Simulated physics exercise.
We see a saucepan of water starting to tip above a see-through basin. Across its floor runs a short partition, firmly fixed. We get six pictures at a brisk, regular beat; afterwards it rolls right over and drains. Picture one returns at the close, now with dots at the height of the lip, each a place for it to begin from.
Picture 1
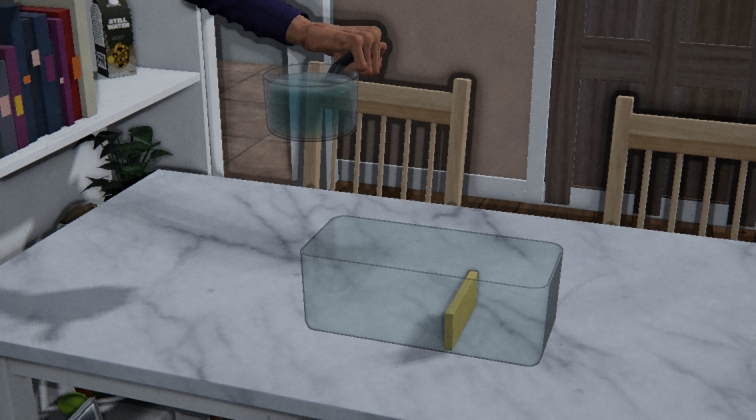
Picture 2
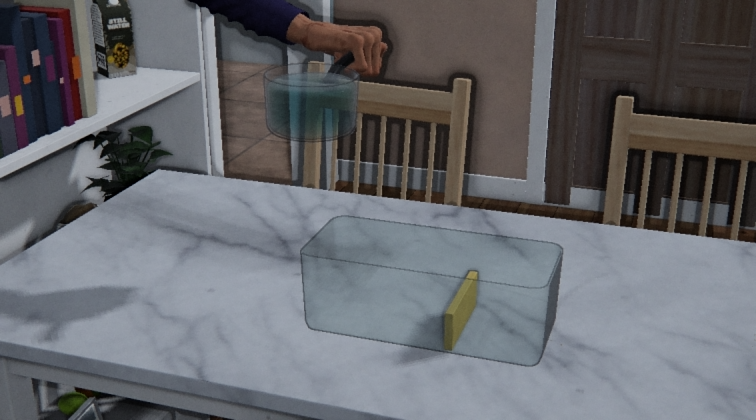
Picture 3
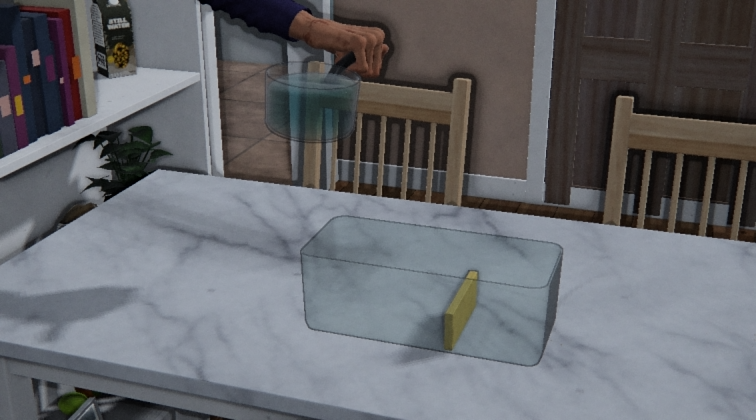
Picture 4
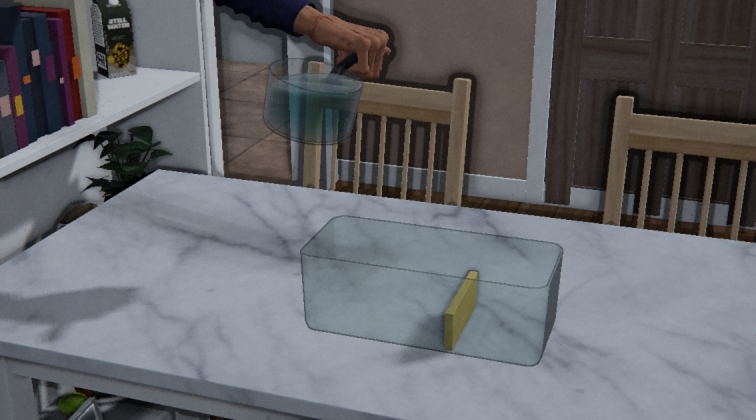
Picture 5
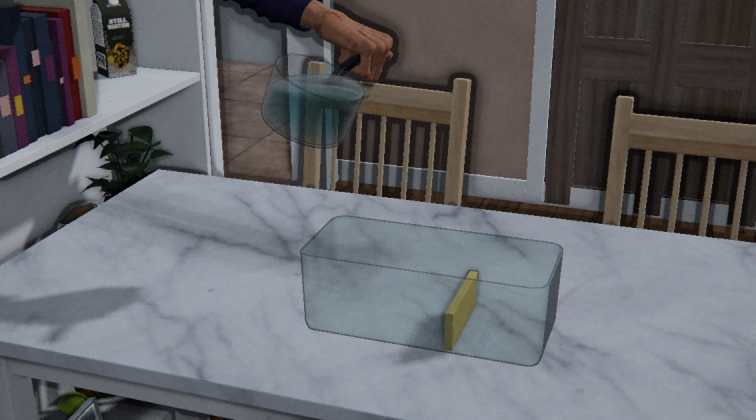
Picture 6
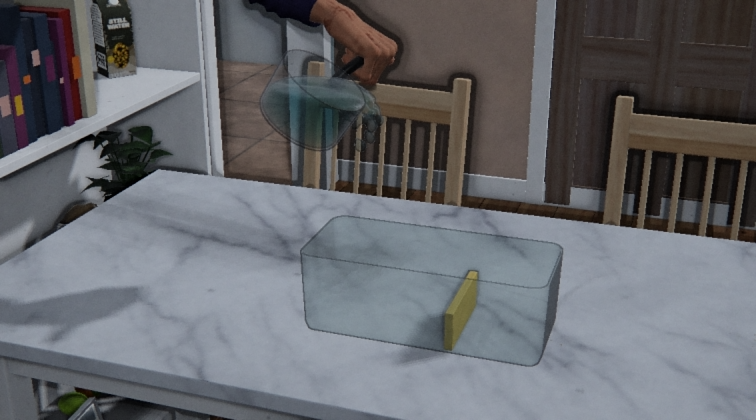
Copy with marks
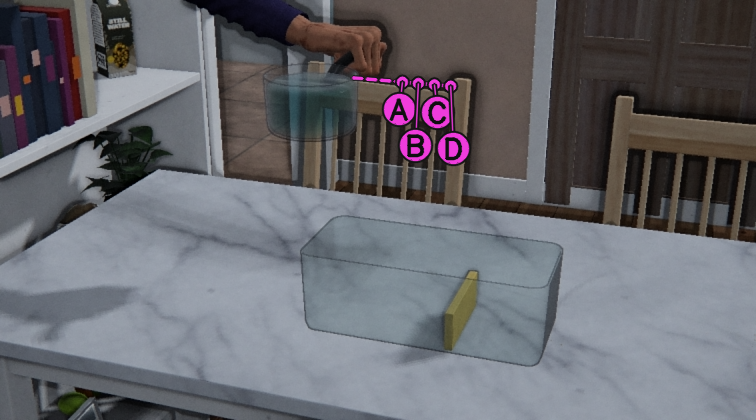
A see-through saucepan of bluish water, gripped by a hand reaching in from the top, hangs over the far side of a white marble table, seen from slightly above. A clear basin with a short yellow partition stands on the table, wooden chairs behind, books on a shelf at left. The pan stays level, then tilts steadily rightward until water slips over its lip; the view stays still.
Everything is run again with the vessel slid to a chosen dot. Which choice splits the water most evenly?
Place A.
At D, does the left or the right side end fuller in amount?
More ends on the right.
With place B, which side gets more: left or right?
The right one.
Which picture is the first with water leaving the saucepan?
In picture 5.
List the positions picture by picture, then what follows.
Upright, lip at (353, 77); basin from (306, 325) to (541, 365); top of the wall at (462, 292); nothing has left yet, in the first picture.
Upright, lip at (354, 79); nothing has left yet, in the second picture.
Tipped about 6°, lip at (356, 82); nothing has left yet, in the third picture.
Tipped about 13°, lip at (358, 89); nothing has left yet, in the fourth picture.
Tipped about 22°, lip at (360, 97); water is over the lip, down to (360, 97), in the fifth picture.
Tipped about 34°, lip at (361, 108); water is over the lip, down to (366, 145), in the sixth picture.
On the marked copy, A at (402, 82); B at (418, 83); C at (434, 84); D at (450, 86).
Choosing A, about 50 % ends left of the wall and 48 % right of it.
Choosing B, about 31 % ends left of the wall and 68 % right of it.
Choosing C, about 19 % ends left of the wall and 80 % right of it.
Choosing D, about 6 % ends left of the wall and 93 % right of it.
